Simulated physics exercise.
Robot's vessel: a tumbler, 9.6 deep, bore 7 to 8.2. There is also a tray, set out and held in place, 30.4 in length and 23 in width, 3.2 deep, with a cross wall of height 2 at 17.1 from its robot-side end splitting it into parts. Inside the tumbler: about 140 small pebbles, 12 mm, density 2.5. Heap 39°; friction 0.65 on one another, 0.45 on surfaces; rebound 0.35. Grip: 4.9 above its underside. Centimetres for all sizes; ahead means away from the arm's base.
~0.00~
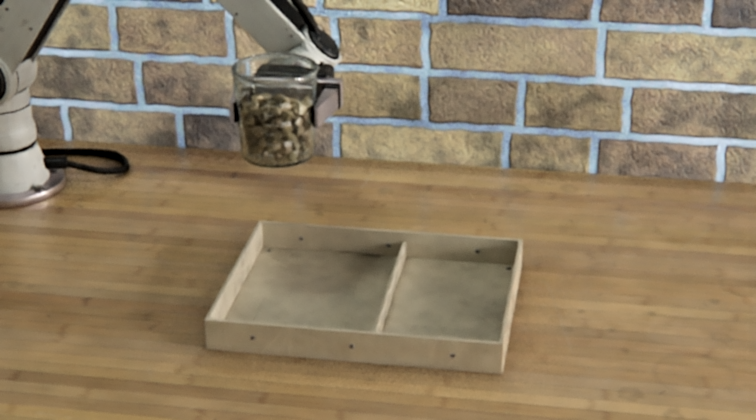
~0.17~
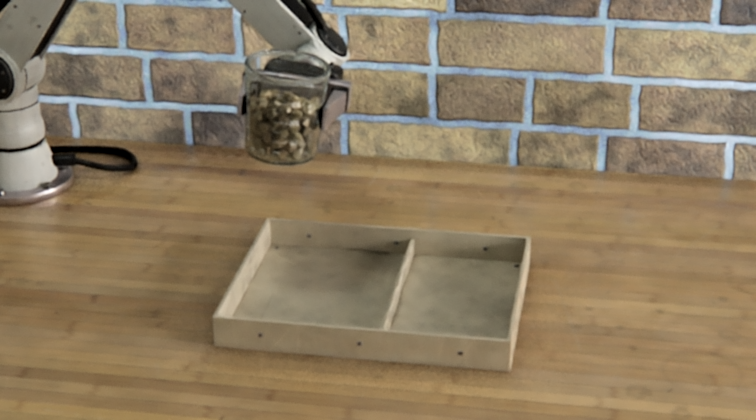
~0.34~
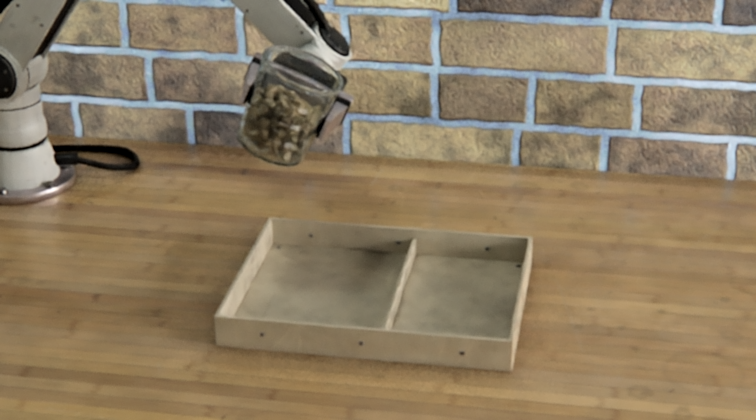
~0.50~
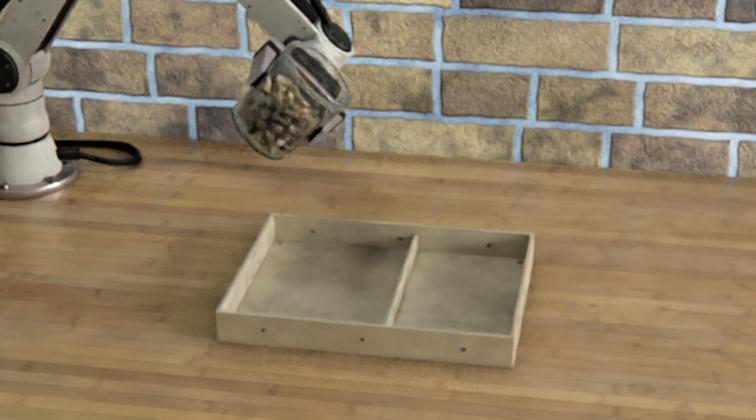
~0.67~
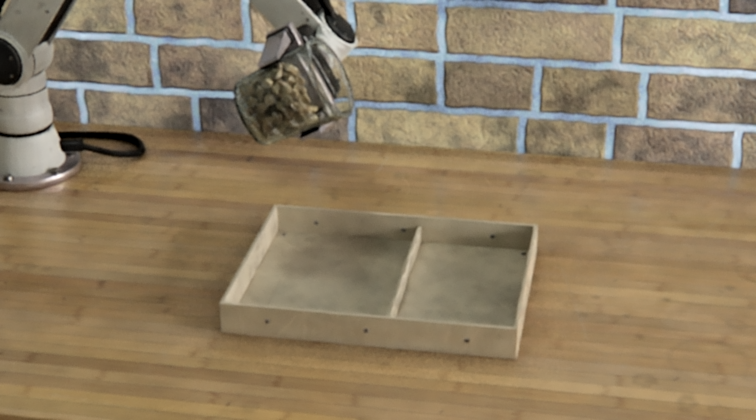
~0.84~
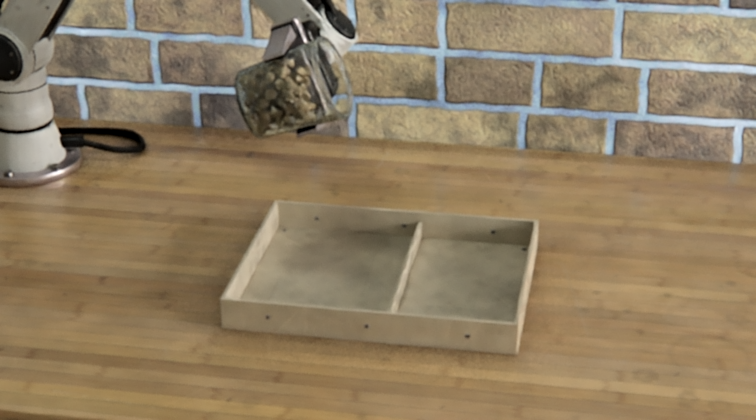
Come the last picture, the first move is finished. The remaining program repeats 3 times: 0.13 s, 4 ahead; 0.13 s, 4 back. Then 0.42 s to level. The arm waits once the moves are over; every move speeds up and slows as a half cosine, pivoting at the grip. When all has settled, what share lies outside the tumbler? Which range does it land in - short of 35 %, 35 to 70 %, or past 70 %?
It lands short of 35 %.
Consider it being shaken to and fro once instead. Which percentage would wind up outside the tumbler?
Estimate: Around 10 %.
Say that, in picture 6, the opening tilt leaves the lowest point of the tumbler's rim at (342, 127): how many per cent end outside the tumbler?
75 %.
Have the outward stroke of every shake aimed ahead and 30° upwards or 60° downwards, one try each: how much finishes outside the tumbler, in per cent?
Result: Approx. 40 % and 0 %, one try each.
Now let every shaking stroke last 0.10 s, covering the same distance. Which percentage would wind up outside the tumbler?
In that case about 35 in a hundred.
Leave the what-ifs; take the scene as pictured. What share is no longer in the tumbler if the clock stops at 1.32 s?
Near 10 in a hundred parts have gone so far.
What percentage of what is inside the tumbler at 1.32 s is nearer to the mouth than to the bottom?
I'd say close to 50 per cent.
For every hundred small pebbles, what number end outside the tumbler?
Around 15 in a hundred.
By 1.32 s, tilted 68° forward, highest piece 24 above the table; 127 in the tumbler, 8 in the far-side part, 5 in the robot-side part, 3 in flight or on a rim.
By 1.80 s, tilted 42° forward, highest piece 24 above the table; 118 in the tumbler, 15 in the robot-side part, 10 in the far-side part.
By 2.24 s, level, highest piece 26 above the table; 118 in the tumbler, 15 in the robot-side part, 10 in the far-side part.
By 3.29 s, level, highest piece 26 above the table; 118 in the tumbler, 15 in the robot-side part, 10 in the far-side part.
Final count, 118 in the tumbler, 15 in the robot-side part, 10 in the far-side part. That is 17 % outside the tumbler.
